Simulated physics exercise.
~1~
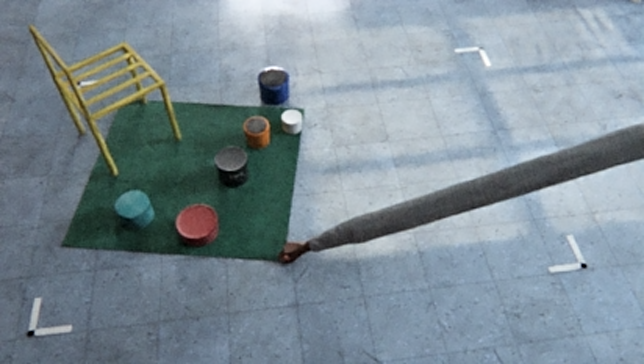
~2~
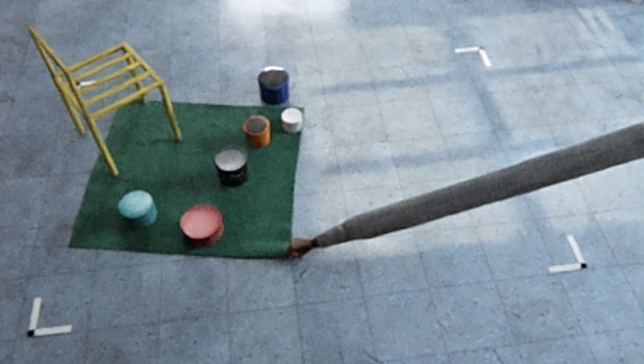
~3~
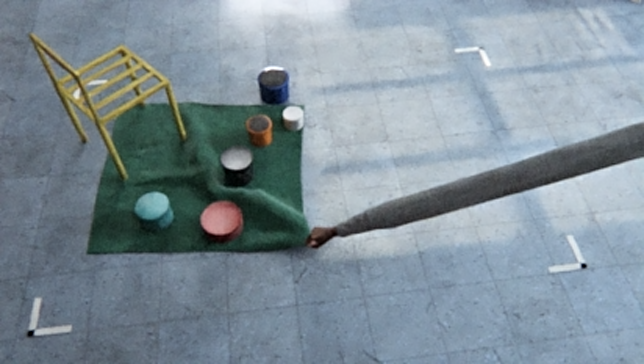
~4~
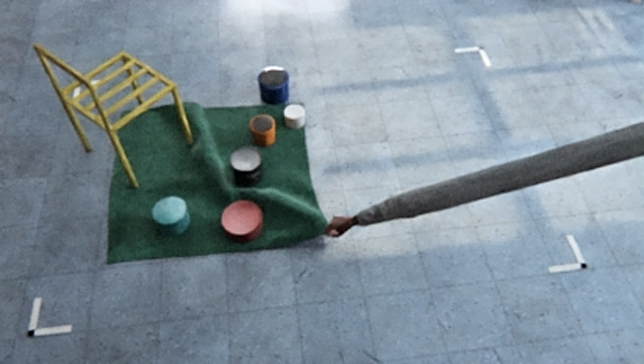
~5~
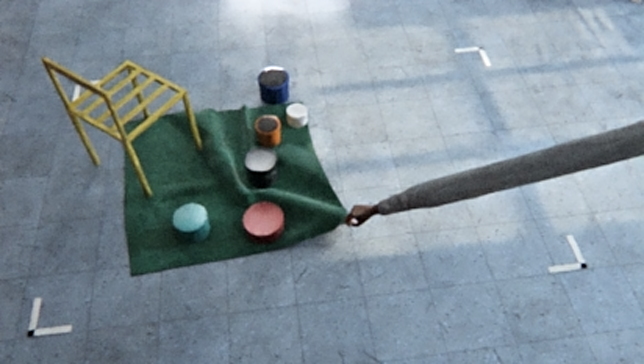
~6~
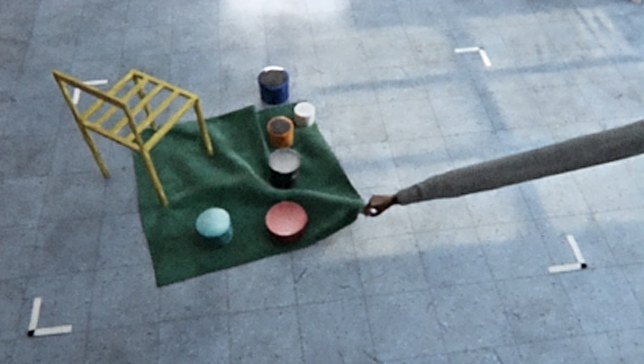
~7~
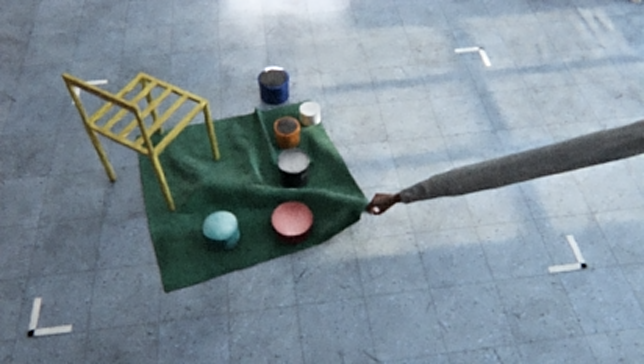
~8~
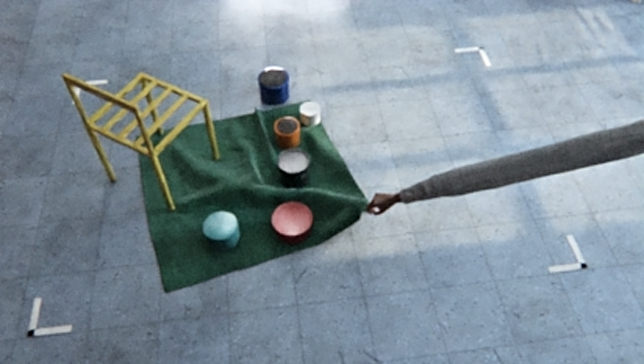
On a tiled floor marked with tape corners, a hand at the end of a long grey sleeve drags a green mat rightward, wrinkling it and carrying along a yellow chair and several paint cans, while the blue can stays put, until everything rests still with the mat rumpled and askew.
